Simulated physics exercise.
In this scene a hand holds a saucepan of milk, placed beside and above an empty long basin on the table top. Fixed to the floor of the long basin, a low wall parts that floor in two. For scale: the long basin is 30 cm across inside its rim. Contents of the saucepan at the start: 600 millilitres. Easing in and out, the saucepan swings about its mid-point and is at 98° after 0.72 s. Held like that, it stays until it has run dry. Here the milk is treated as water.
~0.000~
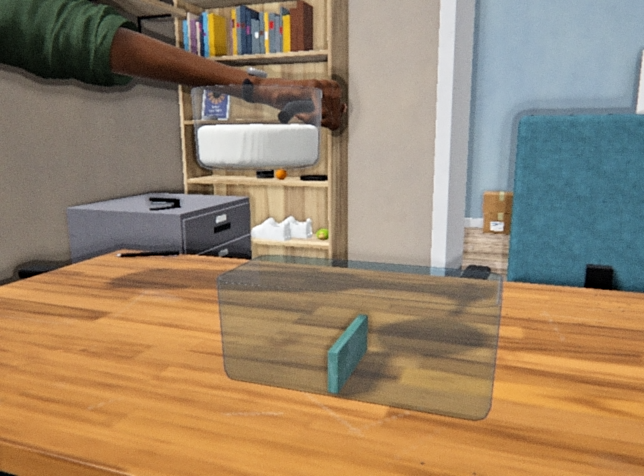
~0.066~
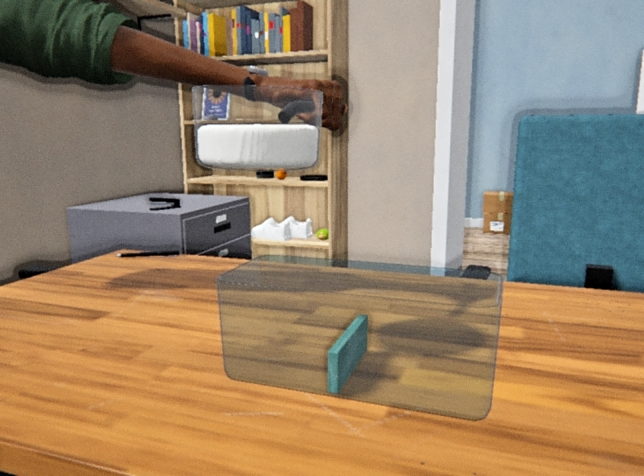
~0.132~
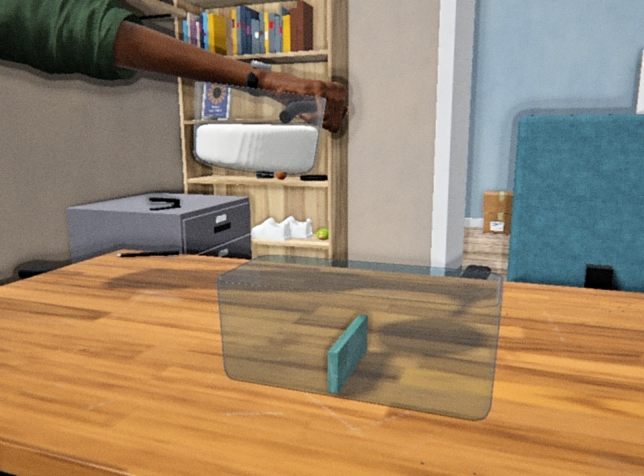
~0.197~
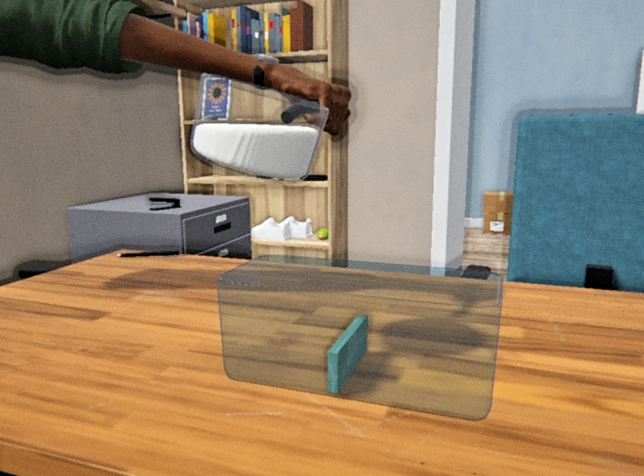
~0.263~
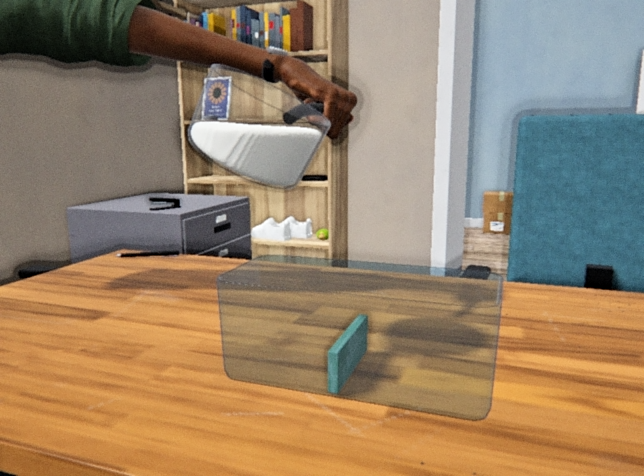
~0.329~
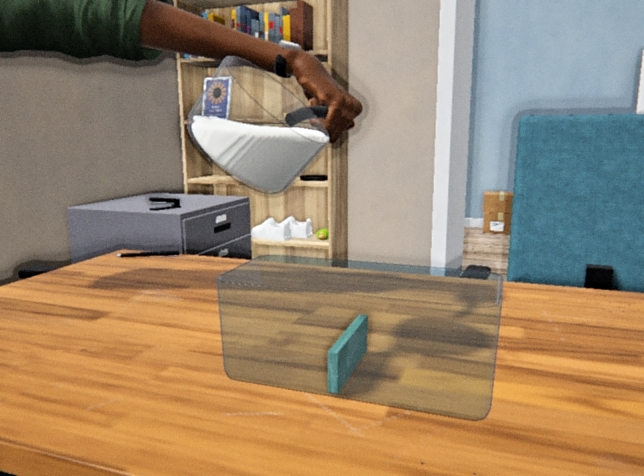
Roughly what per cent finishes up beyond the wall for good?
Roughly 78 per cent.
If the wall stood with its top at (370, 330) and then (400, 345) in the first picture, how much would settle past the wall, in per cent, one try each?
I'd say 30 percent on the first go, 5 percent on the next.
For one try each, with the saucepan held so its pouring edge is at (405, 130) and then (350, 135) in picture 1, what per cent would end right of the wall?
It comes to 95 per cent, and then 95 per cent.
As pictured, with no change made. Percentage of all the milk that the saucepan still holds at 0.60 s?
40 %.
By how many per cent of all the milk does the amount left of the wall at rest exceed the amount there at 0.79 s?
I'd put it at some 10 percent.
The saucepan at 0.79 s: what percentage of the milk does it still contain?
Around 14 in a hundred.
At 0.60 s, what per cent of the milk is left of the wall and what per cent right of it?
Left roughly 1, right roughly 16.
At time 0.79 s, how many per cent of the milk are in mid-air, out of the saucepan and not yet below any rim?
Near 14 in a hundred.
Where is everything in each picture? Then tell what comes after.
In the first frame, tilt 0°; pouring edge (316, 91); surface from (209, 129) to (316, 128); the long basin's rim runs from (240, 268) to (501, 291); the wall's top is at (350, 333).
In the second frame, tilt 2°; pouring edge (317, 93); surface from (210, 129) to (316, 128).
In the third frame, tilt 8°; pouring edge (320, 100); surface from (210, 128) to (316, 129).
In the fourth frame, tilt 17°; pouring edge (323, 112); surface from (208, 127) to (317, 131).
In the fifth frame, tilt 29°; pouring edge (325, 128); surface from (204, 124) to (321, 133).
In the sixth frame, tilt 42°; pouring edge (323, 145); surface from (207, 119) to (325, 136).
Then, 0.60 s in, the tilt is 91° and 40 per cent is still to pour, 1 is left of the wall and 17 right of it.
Then, 0.79 s in, the tilt is 98° and 14 per cent is still to pour, 11 is left of the wall and 62 right of it.
Then, 1.00 s in, the tilt is 98° and 3 per cent is still to pour, 16 is left of the wall and 76 right of it.
Then, 1.22 s in, the tilt is 98° and 1 per cent is still to pour, 19 is left of the wall and 78 right of it.
Finally, 21 per cent lies left of the wall, 78 right of it and 1 outside.
